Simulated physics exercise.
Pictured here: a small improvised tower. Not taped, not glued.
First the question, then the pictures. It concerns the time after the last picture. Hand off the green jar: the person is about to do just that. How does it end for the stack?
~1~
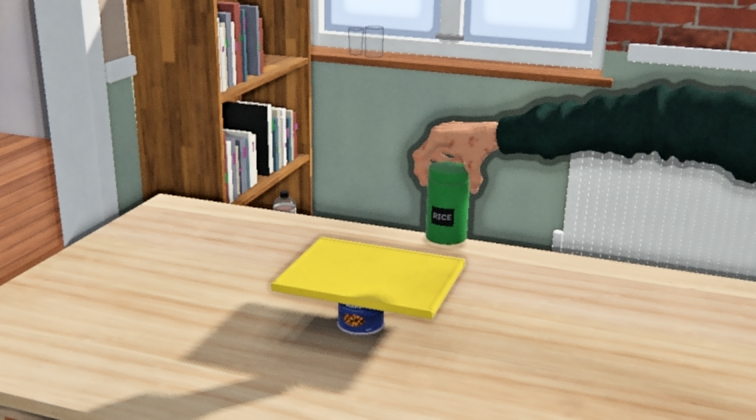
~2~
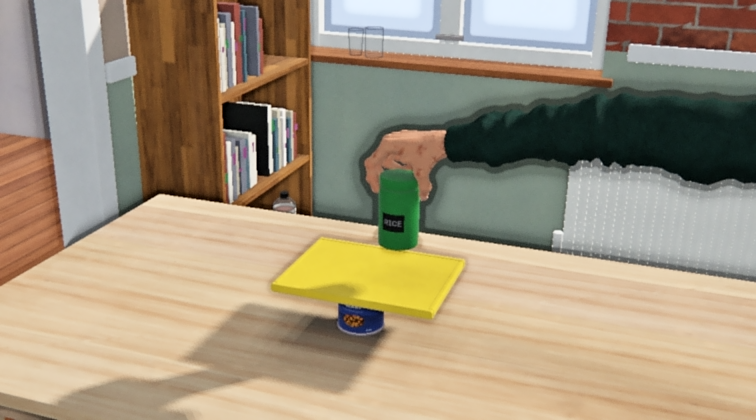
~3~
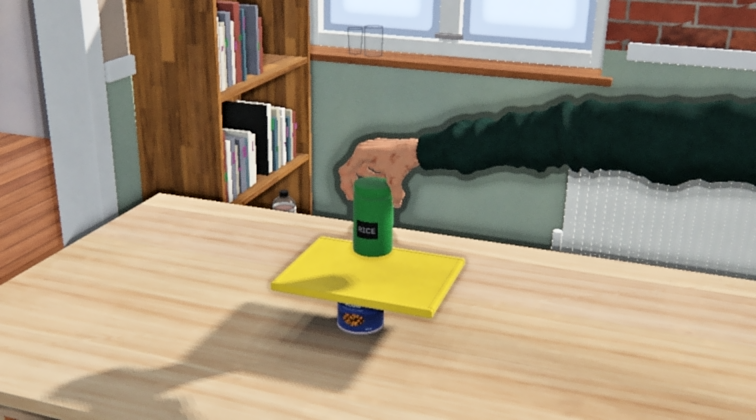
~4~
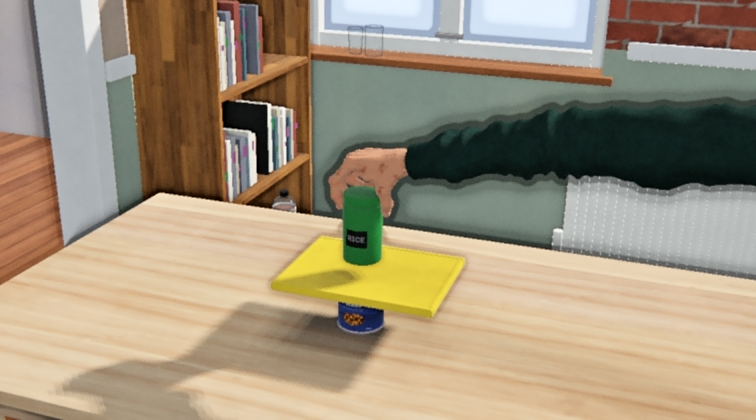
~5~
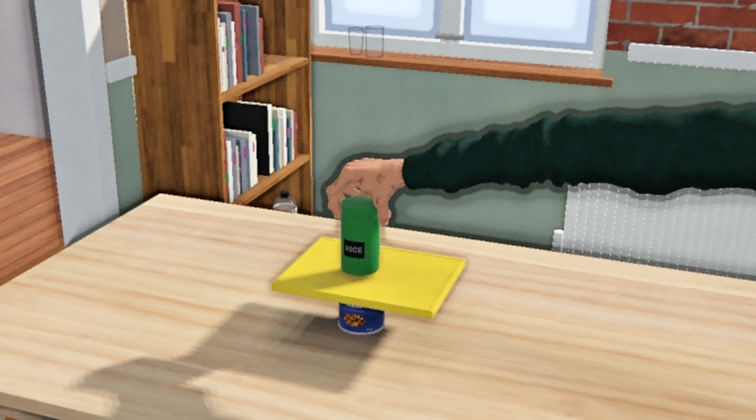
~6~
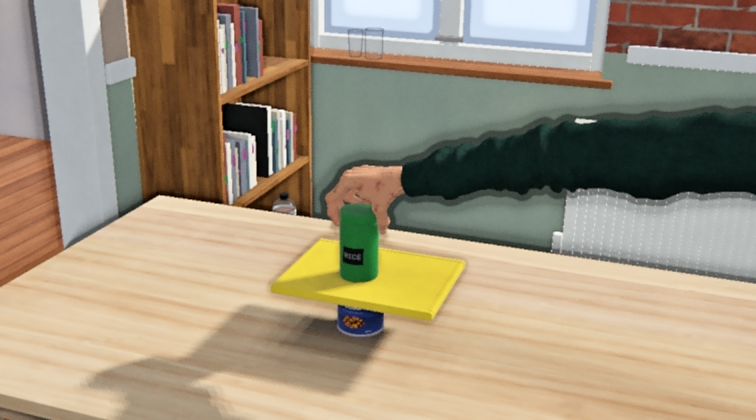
In the end the stack is still standing.
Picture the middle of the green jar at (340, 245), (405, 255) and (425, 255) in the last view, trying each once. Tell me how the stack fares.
The first time it stays standing, the second time it collapses, and the third time it collapses.
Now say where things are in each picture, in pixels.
In the first frame, coming down; green jar (448, 203).
In the second frame, coming down; green jar (399, 209).
In the third frame, coming down; green jar (373, 217).
In the fourth frame, coming down; green jar (362, 225).
In the fifth frame, coming down; green jar (360, 236).
In the sixth frame, in place under the hand; green jar (359, 243).
Then, 0.30 s later than the last frame, all is still.
Then, 1.00 s later than the last frame, green jar resting near (359, 243).
When it is over, all 3 as before. End places, in pixels of the last picture, green jar near (359, 243). The stack stays up.
